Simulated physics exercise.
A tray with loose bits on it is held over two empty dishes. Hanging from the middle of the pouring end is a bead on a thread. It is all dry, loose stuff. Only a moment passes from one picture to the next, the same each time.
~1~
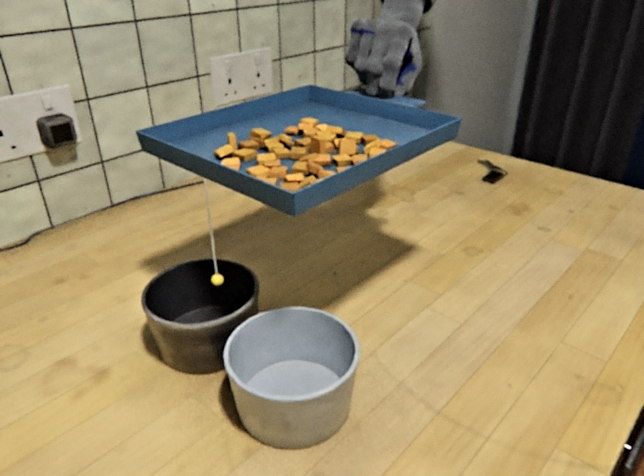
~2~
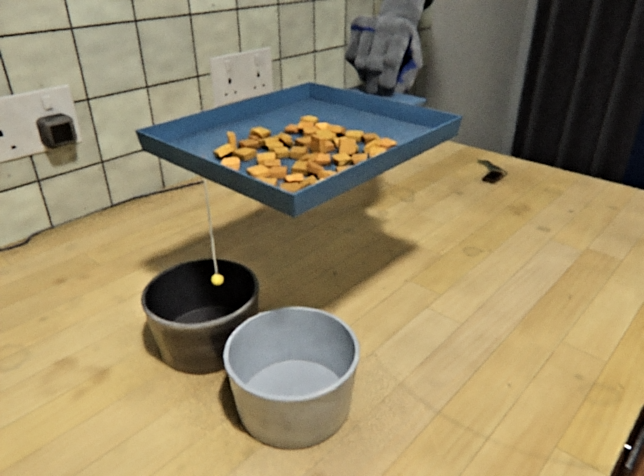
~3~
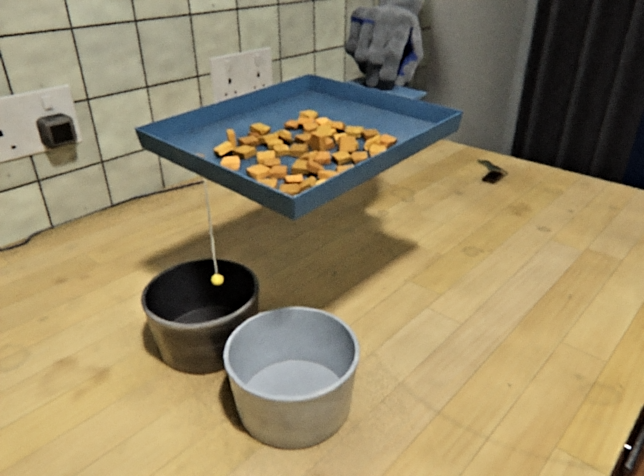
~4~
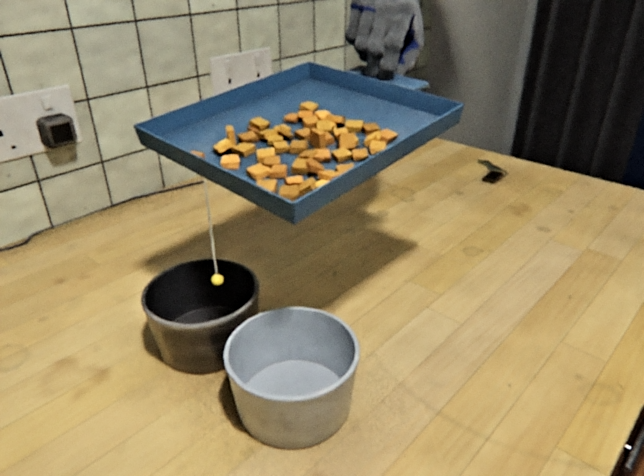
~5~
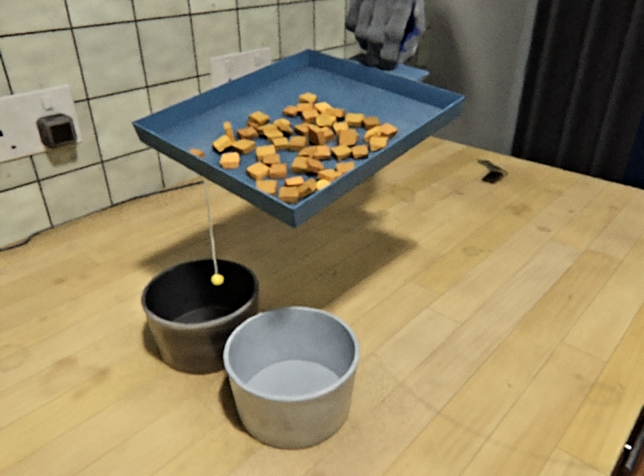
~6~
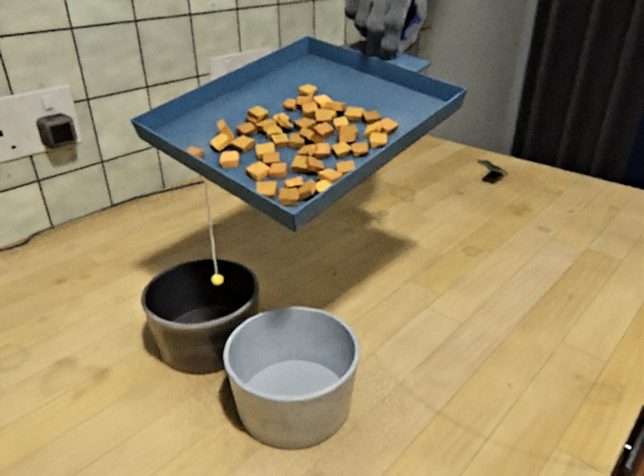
A blue tray of loose orange-brown cereal squares, gripped at its far side by a grey-gloved hand, starts out nearly level above a wooden worktop beside a tiled wall, seen from slightly above. Below are a dark dish at left and a pale grey dish nearer at right, with a yellow bead hanging on a thread. The hand gradually tilts the tray towards its near corner, the squares spreading slightly, while the view stays still.
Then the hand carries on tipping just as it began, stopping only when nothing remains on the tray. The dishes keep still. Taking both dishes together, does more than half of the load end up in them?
Most of the load lands in the dishes.
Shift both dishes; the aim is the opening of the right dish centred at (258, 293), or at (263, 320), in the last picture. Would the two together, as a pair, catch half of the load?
Held in all, by try: A smaller portion, then a larger portion.
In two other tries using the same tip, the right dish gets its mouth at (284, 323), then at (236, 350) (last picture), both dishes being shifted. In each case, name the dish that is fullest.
The right-hand one the first time, the right-hand one the second.
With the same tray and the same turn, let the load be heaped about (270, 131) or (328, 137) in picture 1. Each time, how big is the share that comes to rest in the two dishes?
In order, roughly 80 % and 90 %.
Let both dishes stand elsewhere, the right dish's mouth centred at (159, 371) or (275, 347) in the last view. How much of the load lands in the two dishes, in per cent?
Close to 0 in a hundred first, close to 90 in a hundred second.
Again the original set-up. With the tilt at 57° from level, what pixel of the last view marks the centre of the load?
Roughly at (289, 163).
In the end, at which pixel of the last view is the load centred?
(286, 382).
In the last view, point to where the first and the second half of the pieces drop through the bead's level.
It passes near (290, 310) first and then near (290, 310).
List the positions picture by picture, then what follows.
In the first picture, corners of the pouring end near (139, 131) and (293, 192), level; middle of the load near (299, 153), cereal squares; left dish near (157, 337); right dish near (245, 407); bead on its thread near (217, 280).
In the second picture, corners of the pouring end near (139, 130) and (293, 193), level; middle of the load near (299, 153).
In the third picture, corners of the pouring end near (138, 128) and (293, 196), tipped barely, lowest at the right corner; middle of the load near (299, 151).
In the fourth picture, corners of the pouring end near (137, 125) and (293, 201), tipped a little, lowest at the right corner; middle of the load near (299, 147).
In the fifth picture, corners of the pouring end near (135, 122) and (293, 206), tipped a little, lowest at the right corner; middle of the load near (299, 144).
In the sixth picture, corners of the pouring end near (134, 119) and (293, 211), tipped a little, lowest at the right corner; middle of the load near (298, 141); left dish near (157, 337); right dish near (245, 407).
Shortly afterwards, tray tipped steeply; the whole lot on the tray.
Next, tray tipped right over; the bulk on the tray; near a quarter in the right dish; only a few in the air.
Some moments later, tray tipped past a quarter turn; all but a few in the right dish; a little outside both.
In the end, tray tipped past a quarter turn; all but a few in the right dish; none at all in the left dish; a little outside both.
